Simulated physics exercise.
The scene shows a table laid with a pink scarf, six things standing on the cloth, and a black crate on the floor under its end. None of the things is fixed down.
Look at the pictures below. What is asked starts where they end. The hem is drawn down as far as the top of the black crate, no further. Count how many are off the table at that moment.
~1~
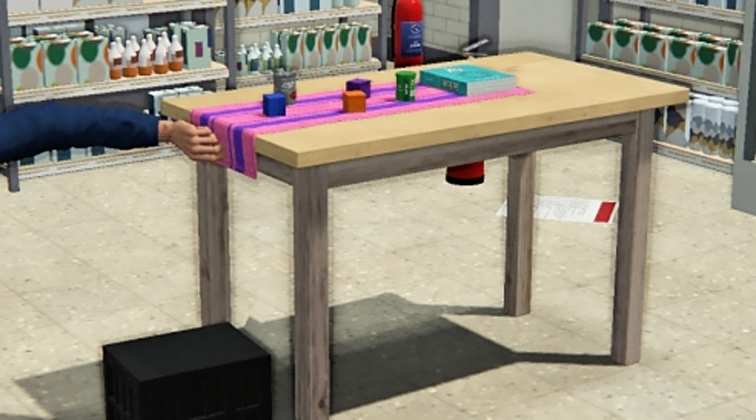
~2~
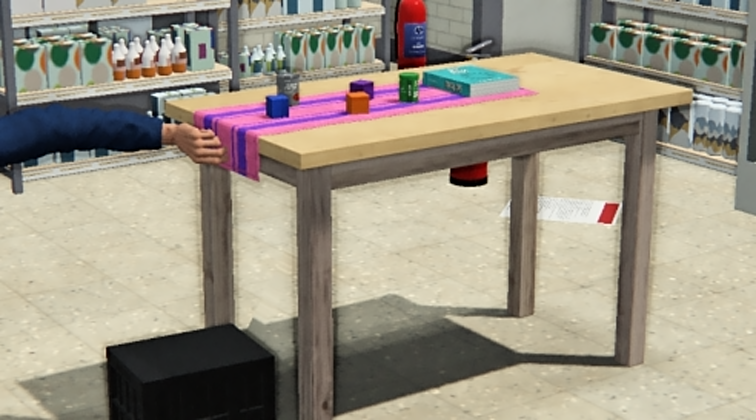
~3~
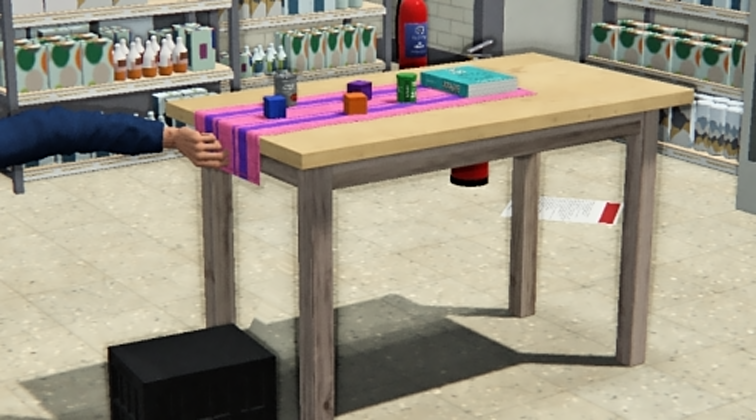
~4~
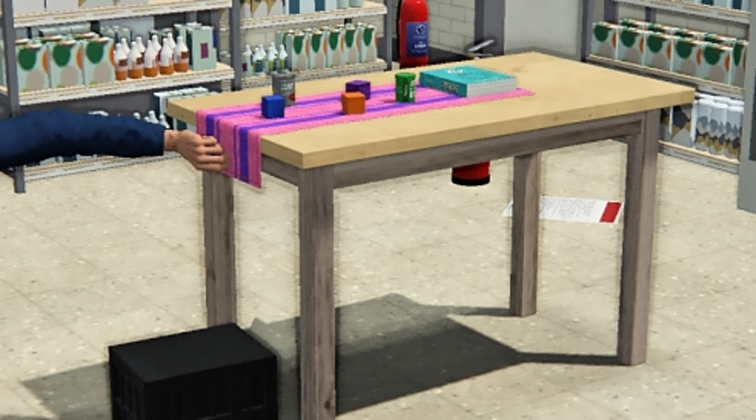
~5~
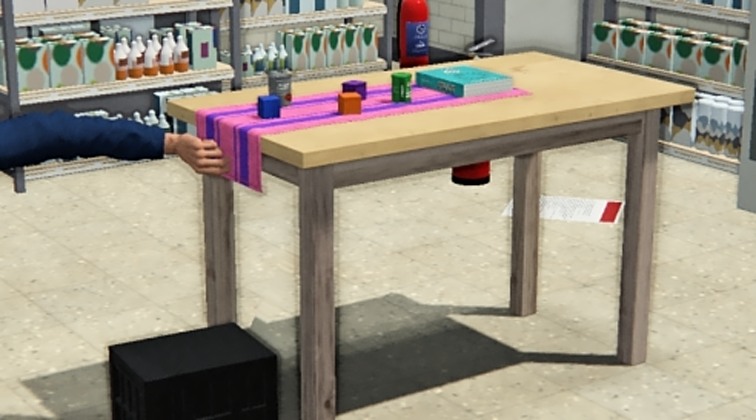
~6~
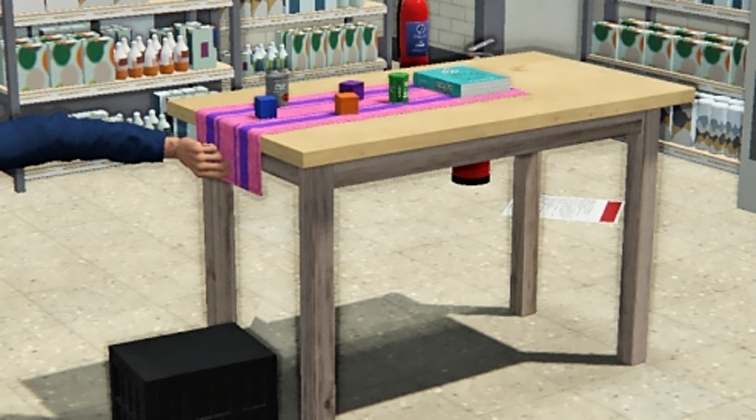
Count: Four.
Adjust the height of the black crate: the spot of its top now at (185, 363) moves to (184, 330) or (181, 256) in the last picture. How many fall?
Going over the edge would be 3 and 1.
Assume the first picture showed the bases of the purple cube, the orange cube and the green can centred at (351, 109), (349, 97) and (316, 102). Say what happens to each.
As for the purple cube, it leaves the top; the orange cube, it leaves the top; the green can, it leaves the top.
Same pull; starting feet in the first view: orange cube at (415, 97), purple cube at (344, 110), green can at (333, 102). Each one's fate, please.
Here's the result: The orange cube remains in place, the purple cube leaves the top and the green can leaves the top.
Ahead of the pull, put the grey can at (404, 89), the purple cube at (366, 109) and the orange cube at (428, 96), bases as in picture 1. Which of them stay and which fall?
The grey can holds on, the purple cube tumbles off, the orange cube stays on.
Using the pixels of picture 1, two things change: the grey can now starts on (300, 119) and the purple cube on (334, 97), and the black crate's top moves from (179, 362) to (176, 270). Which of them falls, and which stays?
So the grey can leaves, and the purple cube stays there.
Soon after, hem near (228, 230); blue cube gone.
Then, hem near (227, 294); blue cube and grey can gone.
Further on, hem on the crate; blue cube, grey can, orange cube and purple cube gone.
At rest, hem on the crate; blue cube, grey can, orange cube and purple cube gone. The count of fallen things is four.
